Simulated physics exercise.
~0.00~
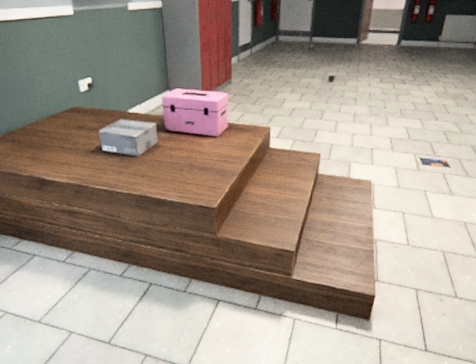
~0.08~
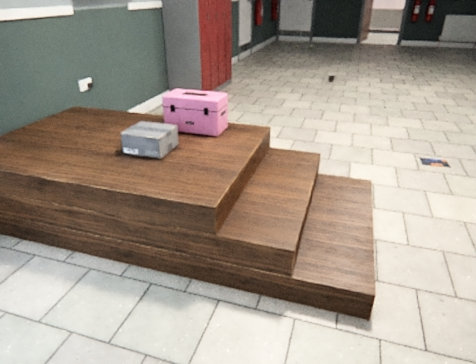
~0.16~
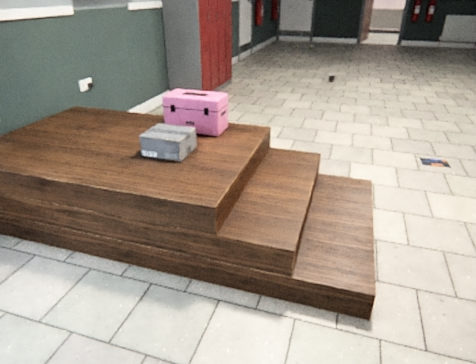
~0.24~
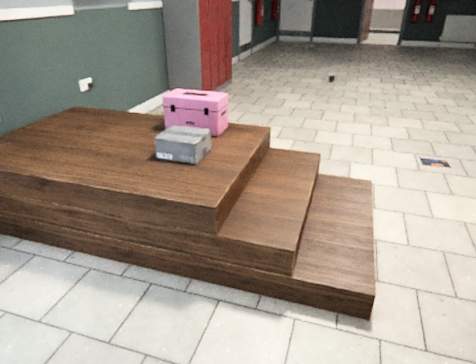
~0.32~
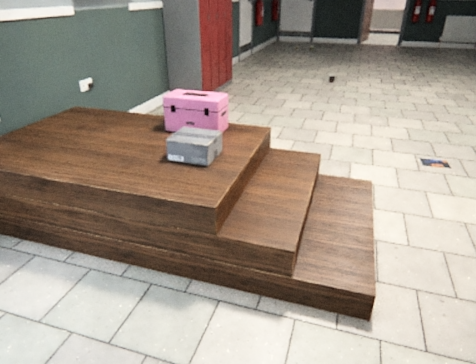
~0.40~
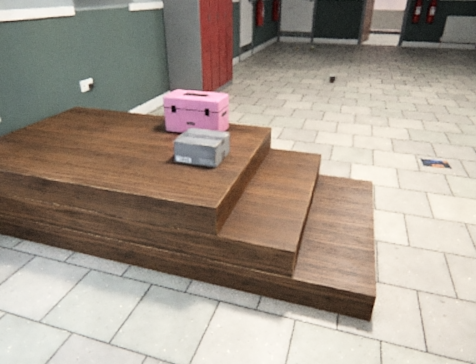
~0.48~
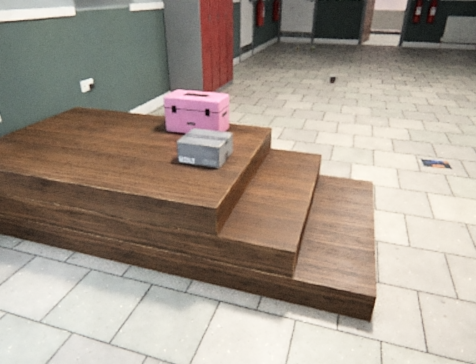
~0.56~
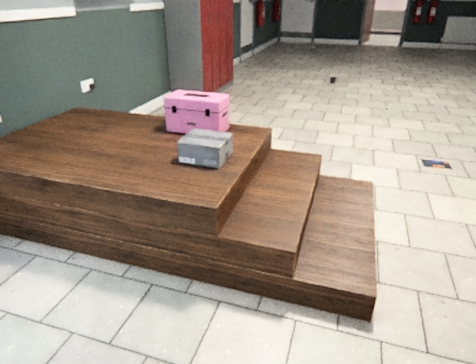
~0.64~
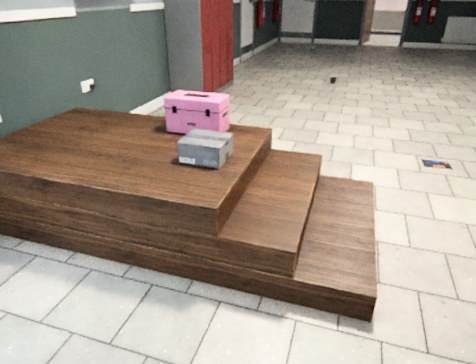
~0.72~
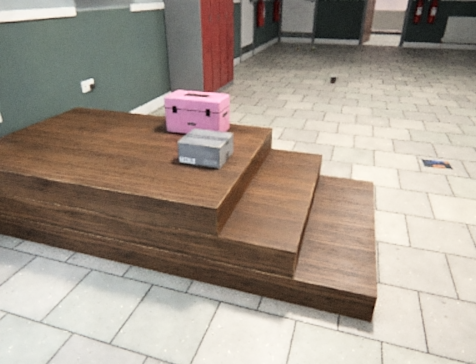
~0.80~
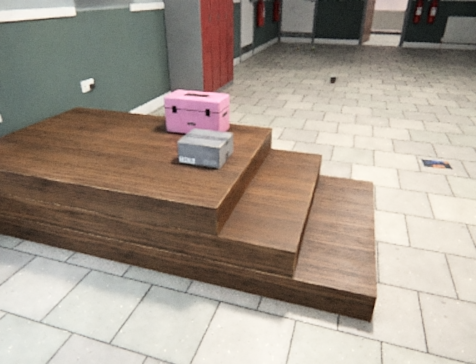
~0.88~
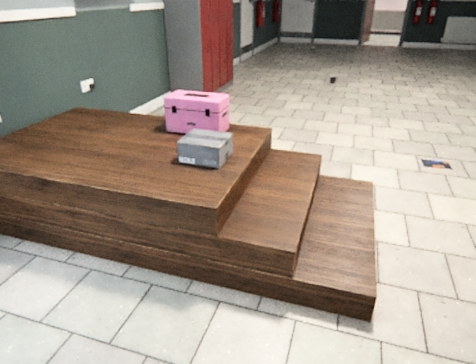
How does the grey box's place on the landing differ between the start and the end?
At the start the grey box sits to the left of the pink toolbox. By the end it is further right, in front of the toolbox and closer to the steps, still on the landing.
A wooden landing holds a pink toolbox as a grey box slides right and stops.
